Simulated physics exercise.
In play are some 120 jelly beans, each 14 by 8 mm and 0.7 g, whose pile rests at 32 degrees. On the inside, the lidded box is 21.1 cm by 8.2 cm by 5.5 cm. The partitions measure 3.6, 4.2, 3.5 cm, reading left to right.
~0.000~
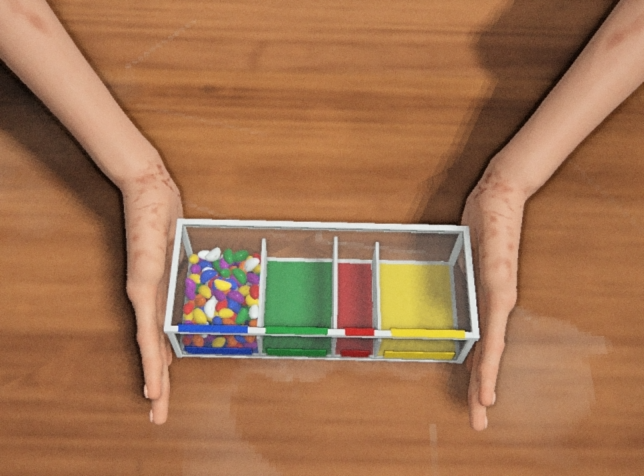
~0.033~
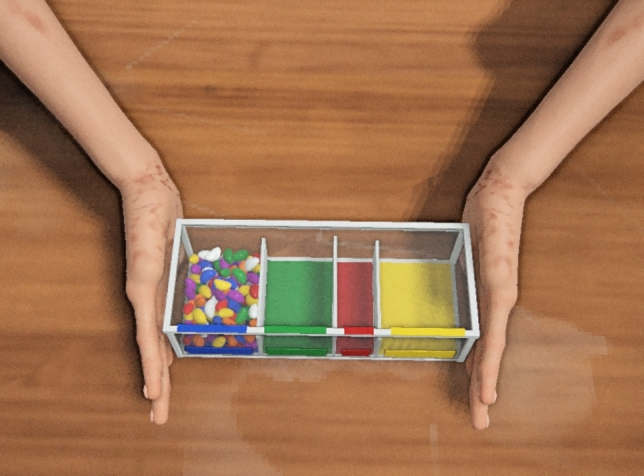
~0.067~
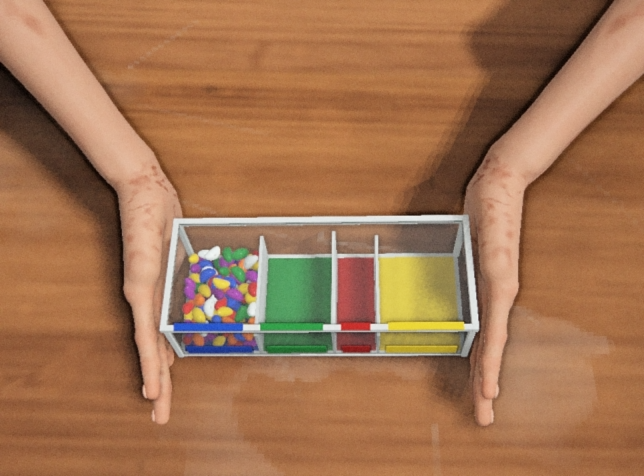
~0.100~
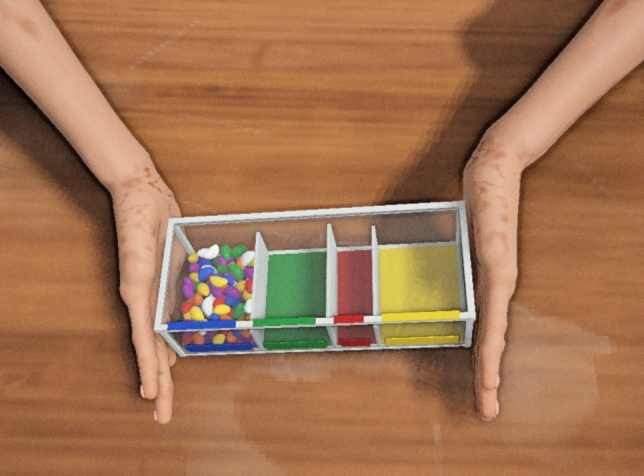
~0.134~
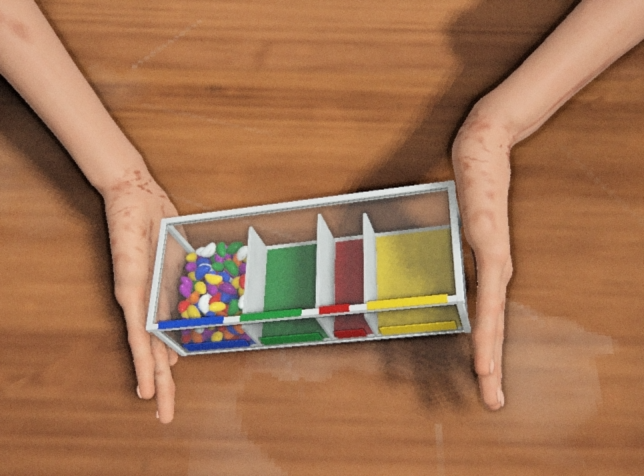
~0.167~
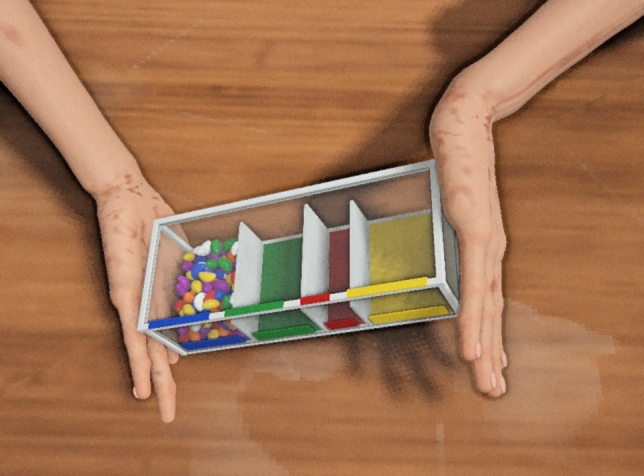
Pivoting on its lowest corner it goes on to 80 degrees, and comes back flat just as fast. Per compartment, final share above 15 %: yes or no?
Red no; blue yes; green no; yellow no.
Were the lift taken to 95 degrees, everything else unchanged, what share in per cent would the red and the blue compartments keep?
Red 0 %; blue 100 %.
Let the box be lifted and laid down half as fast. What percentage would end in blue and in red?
Blue 100 %, red 0 %.
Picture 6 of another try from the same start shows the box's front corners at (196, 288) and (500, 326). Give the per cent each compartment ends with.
Each compartment ends like this: Red 0 per cent, blue 60 per cent, green 35 per cent, yellow 5 per cent.
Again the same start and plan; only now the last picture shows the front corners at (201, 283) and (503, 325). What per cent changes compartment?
Something like 25 in a hundred.
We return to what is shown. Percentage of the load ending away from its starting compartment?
Result: Roughly 0 %.
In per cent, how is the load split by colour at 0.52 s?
Red = 0, blue = 100, green = 0, yellow = 0 (percent).
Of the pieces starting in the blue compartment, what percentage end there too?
100 per cent, roughly.
After 0.52 s, tilt 78 degrees; blue 100 %.
After 0.76 s, tilt 30 degrees; blue 100 %.
After 1.10 s, tilt 0 degrees; blue 100 %.
At rest (1.5 s), red 0 %, blue 100 %, green 0 %, yellow 0 %.
